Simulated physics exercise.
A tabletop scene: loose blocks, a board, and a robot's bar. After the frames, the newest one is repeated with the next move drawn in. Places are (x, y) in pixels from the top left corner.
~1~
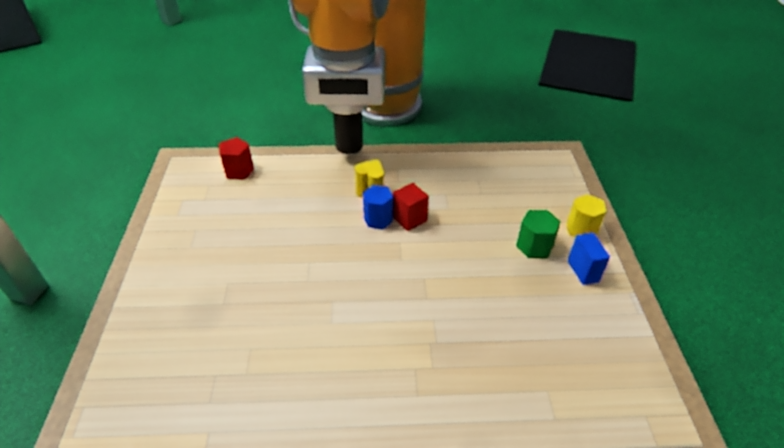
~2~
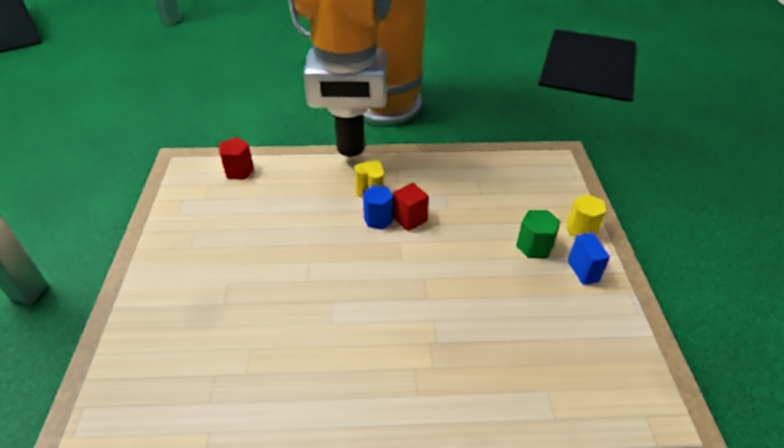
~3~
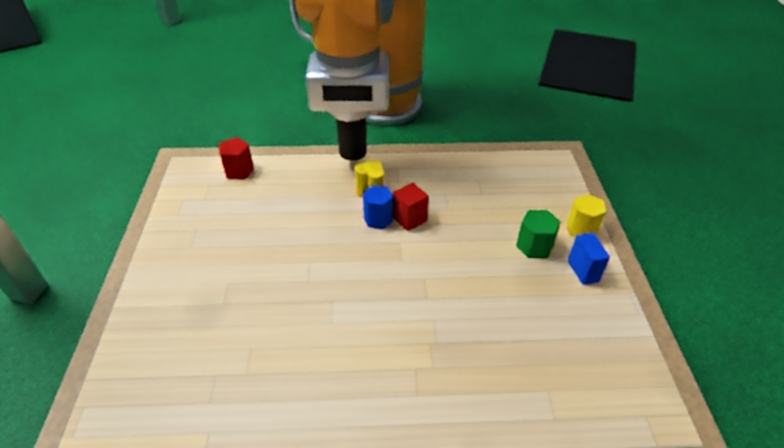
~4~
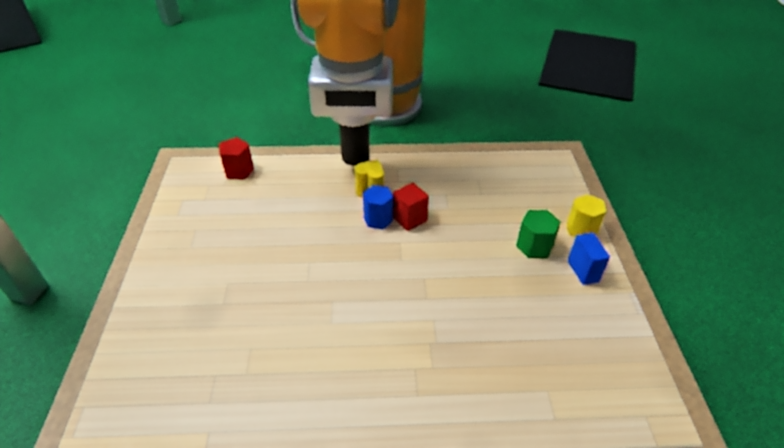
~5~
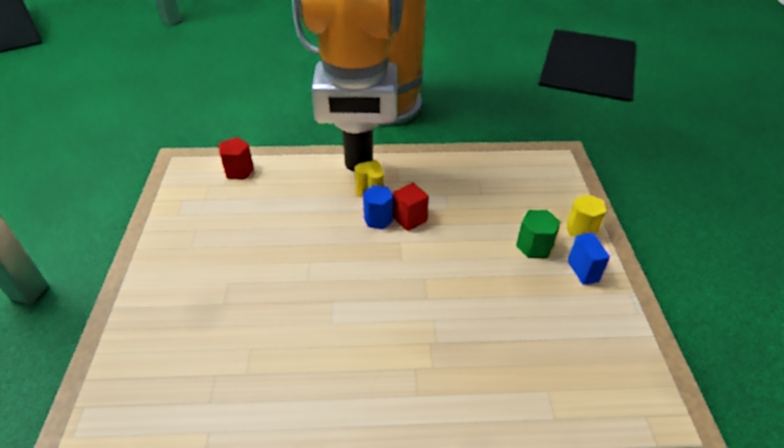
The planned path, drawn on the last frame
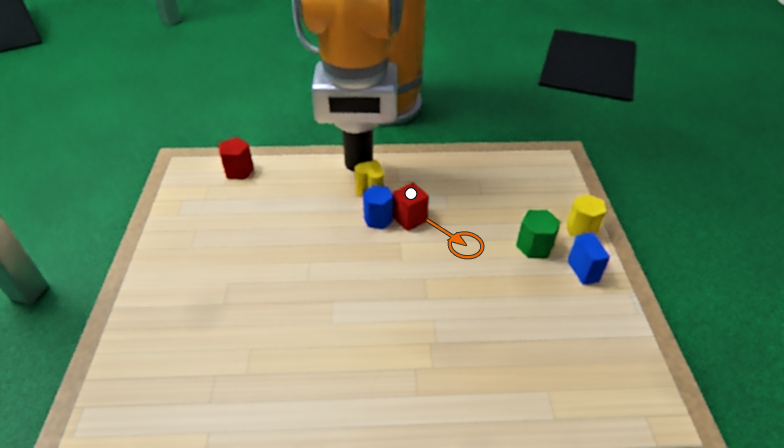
On a wooden tabletop, a robot's dark bar edging slightly toward a small yellow block while the scattered colored blocks stay still.
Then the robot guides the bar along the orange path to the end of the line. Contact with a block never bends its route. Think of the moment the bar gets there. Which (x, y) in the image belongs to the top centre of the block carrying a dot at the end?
Roughly at (461, 241).
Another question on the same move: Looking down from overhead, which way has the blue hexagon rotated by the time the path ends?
Short answer: Clockwise.
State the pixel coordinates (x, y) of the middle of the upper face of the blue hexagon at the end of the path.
Its top middle: (377, 210).
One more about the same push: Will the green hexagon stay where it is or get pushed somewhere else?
The result: It stays put.
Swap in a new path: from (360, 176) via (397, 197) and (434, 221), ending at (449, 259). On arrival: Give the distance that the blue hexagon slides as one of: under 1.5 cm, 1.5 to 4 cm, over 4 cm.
The blue hexagon moves 1.5-4 cm.
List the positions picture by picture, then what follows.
The first picture shows bar's lower end at (349, 146); yellow heart block at (371, 168); blue hexagon at (378, 194); red square block at (411, 194); green hexagon at (542, 221).
The second picture shows bar at (351, 149); blocks still.
The third picture shows bar at (353, 153); blocks still.
The fourth picture shows bar at (356, 158); blocks still.
The fifth picture shows bar at (359, 164); yellow heart block at (371, 168); blue hexagon at (378, 194); red square block at (411, 194); green hexagon at (542, 221).
Drawn move, from (360, 176) to (466, 245); the dot is on the red square block.
The first path, step by step. One third of the way, bar at (393, 186); yellow heart block at (396, 192), turned 35° clockwise; blue hexagon at (378, 206), turned 50° clockwise; red square block at (419, 199), turned 40° anticlockwise.
Two thirds of the way, bar at (429, 209); yellow heart block at (408, 208), turned 85° clockwise; blue hexagon at (377, 210), turned 70° clockwise; red square block at (443, 219), turned 20° anticlockwise.
At the end, bar at (468, 233); yellow heart block at (408, 208), turned 85° clockwise; blue hexagon at (377, 210), turned 70° clockwise; red square block at (461, 241), turned 60° clockwise; green hexagon still.
